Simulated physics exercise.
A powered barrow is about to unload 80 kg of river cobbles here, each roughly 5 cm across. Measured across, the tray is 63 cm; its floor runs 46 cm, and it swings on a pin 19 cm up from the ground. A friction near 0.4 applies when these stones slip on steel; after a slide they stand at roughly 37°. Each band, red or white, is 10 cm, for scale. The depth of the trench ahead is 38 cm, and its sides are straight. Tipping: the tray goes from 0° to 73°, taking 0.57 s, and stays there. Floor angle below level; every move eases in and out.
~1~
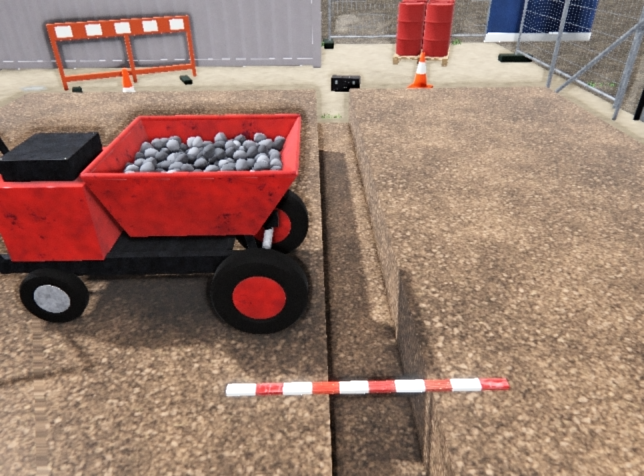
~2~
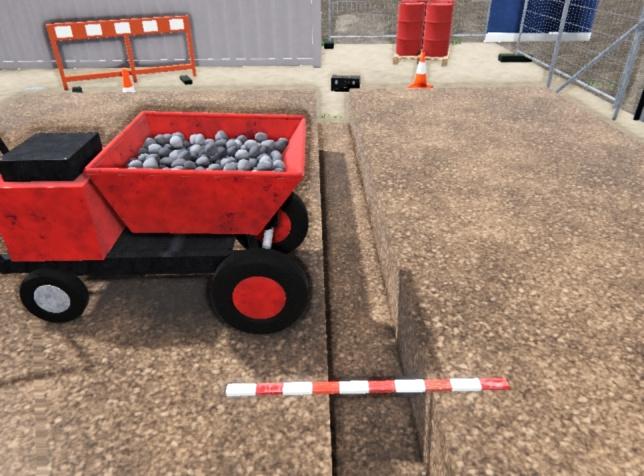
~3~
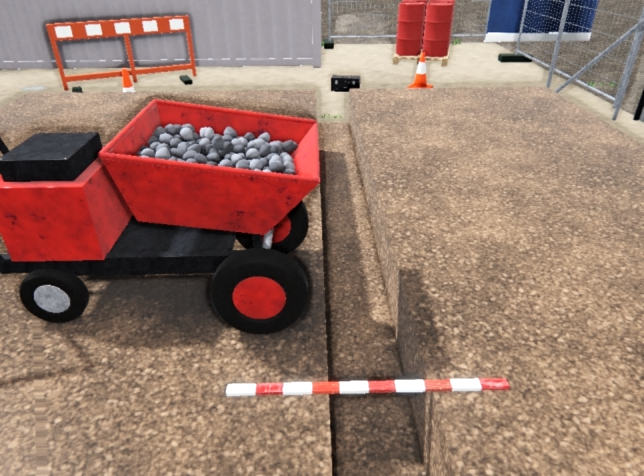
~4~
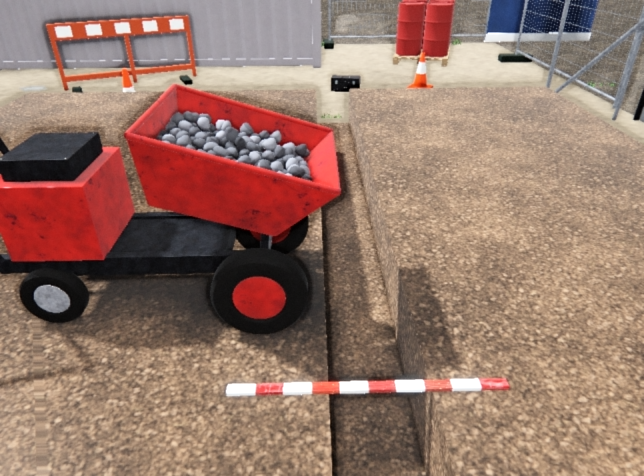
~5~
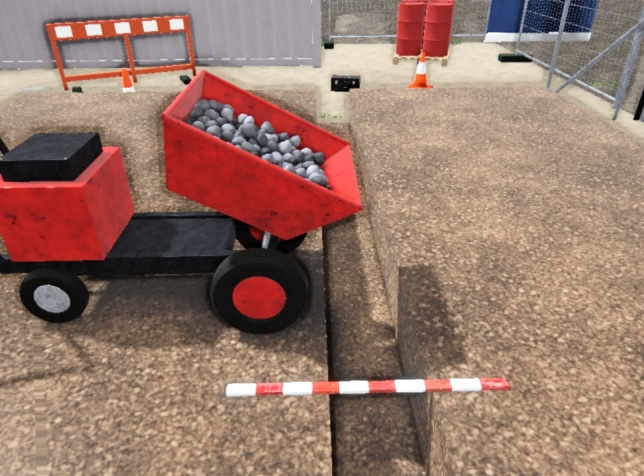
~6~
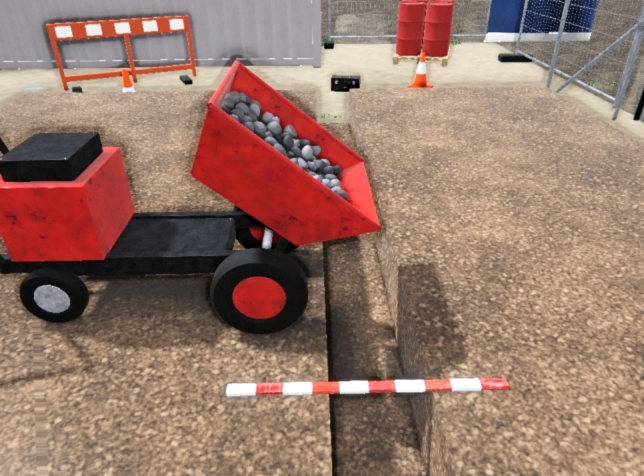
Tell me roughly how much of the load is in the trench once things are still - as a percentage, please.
I would put it at 24 %.
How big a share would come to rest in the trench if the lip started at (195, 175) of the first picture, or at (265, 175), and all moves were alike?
Close to 90 percent in the first case, 45 percent in the second.
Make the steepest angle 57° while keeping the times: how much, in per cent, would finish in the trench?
Some 10 in a hundred, I'd say.
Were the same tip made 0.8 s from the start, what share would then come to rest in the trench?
Roughly 35 per cent would.
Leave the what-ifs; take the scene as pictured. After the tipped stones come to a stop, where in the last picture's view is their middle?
Near (454, 281).
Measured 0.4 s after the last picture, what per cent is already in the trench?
About 0 per cent by then.
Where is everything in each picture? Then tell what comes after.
The first picture shows lip at (296, 174), floor tilted 0°, highest stones at (218, 152).
The second picture shows lip at (303, 176), floor tilted 2°, highest stones at (207, 149).
The third picture shows lip at (319, 181), floor tilted 8°, highest stones at (176, 137).
The fourth picture shows lip at (340, 192), floor tilted 17°, highest stones at (190, 123).
The fifth picture shows lip at (362, 209), floor tilted 28°, highest stones at (208, 113).
In the sixth picture, the tray is at 39°, its lip at (380, 229); the top of the load is at (234, 106).
Then, 0.1 s after the last picture the floor is at 62°, 100 % in the tray; the foremost stones are at (379, 236).
Then, 0.4 s after the last picture the floor is at 73°, 70 % in the tray, 2 % in the trench, 27 % past the trench; the foremost stones are at (465, 291).
Then, 0.7 s after the last picture the floor is at 73°, 17 % in the tray, 6 % in the trench, 76 % past the trench; the foremost stones are at (624, 279).
Then, 2.7 s after the last picture the floor is at 73°, 0 % in the tray, 24 % in the trench, 76 % past the trench; the foremost stones are past the picture's edge.
